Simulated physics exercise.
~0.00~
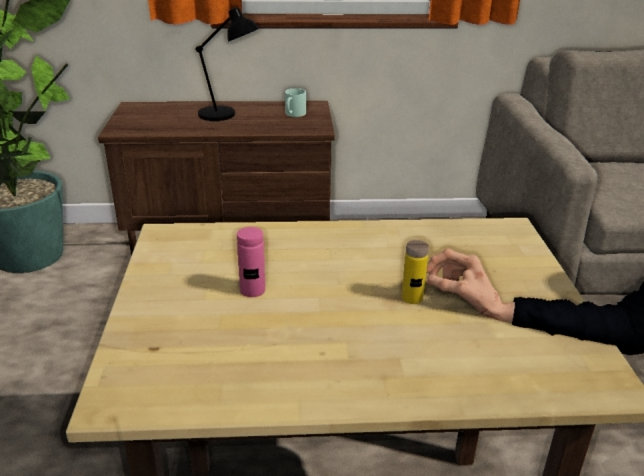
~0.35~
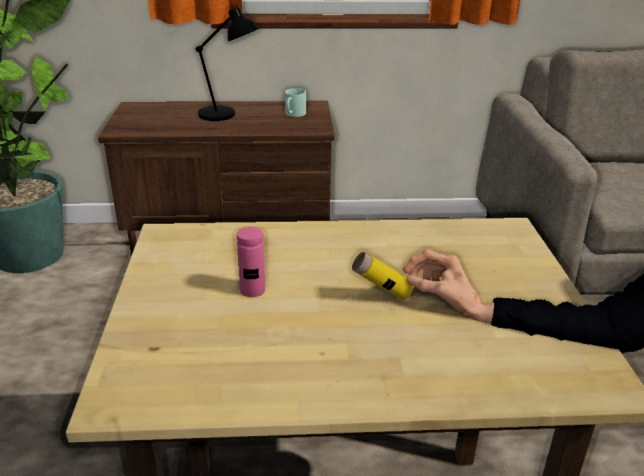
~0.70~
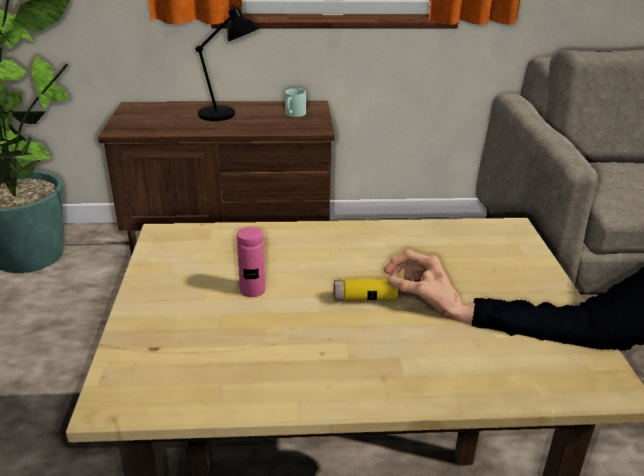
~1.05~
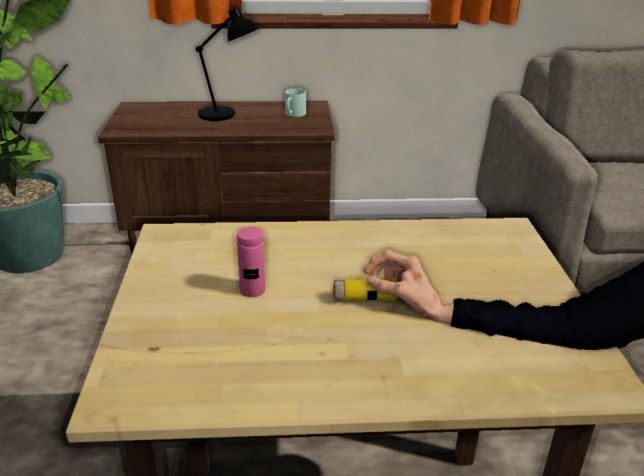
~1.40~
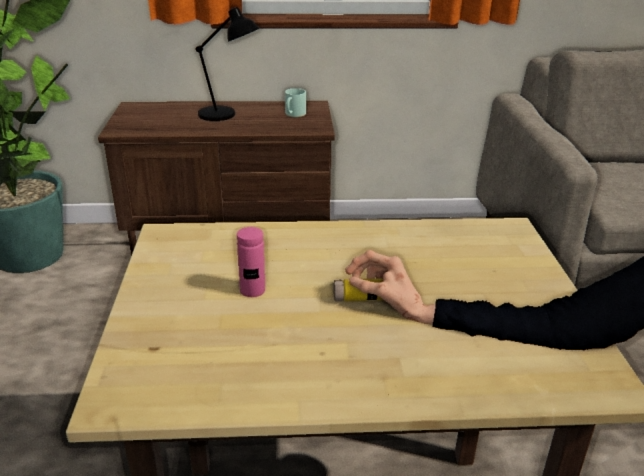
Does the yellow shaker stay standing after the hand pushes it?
No, the yellow shaker topples to the left and ends up lying on its side on the table.
A yellow shaker on a wooden table tipped over to the left as a hand pushed against it from the right, and it ended up lying on its side with the hand partly over it, while the pink shaker nearby stayed upright.
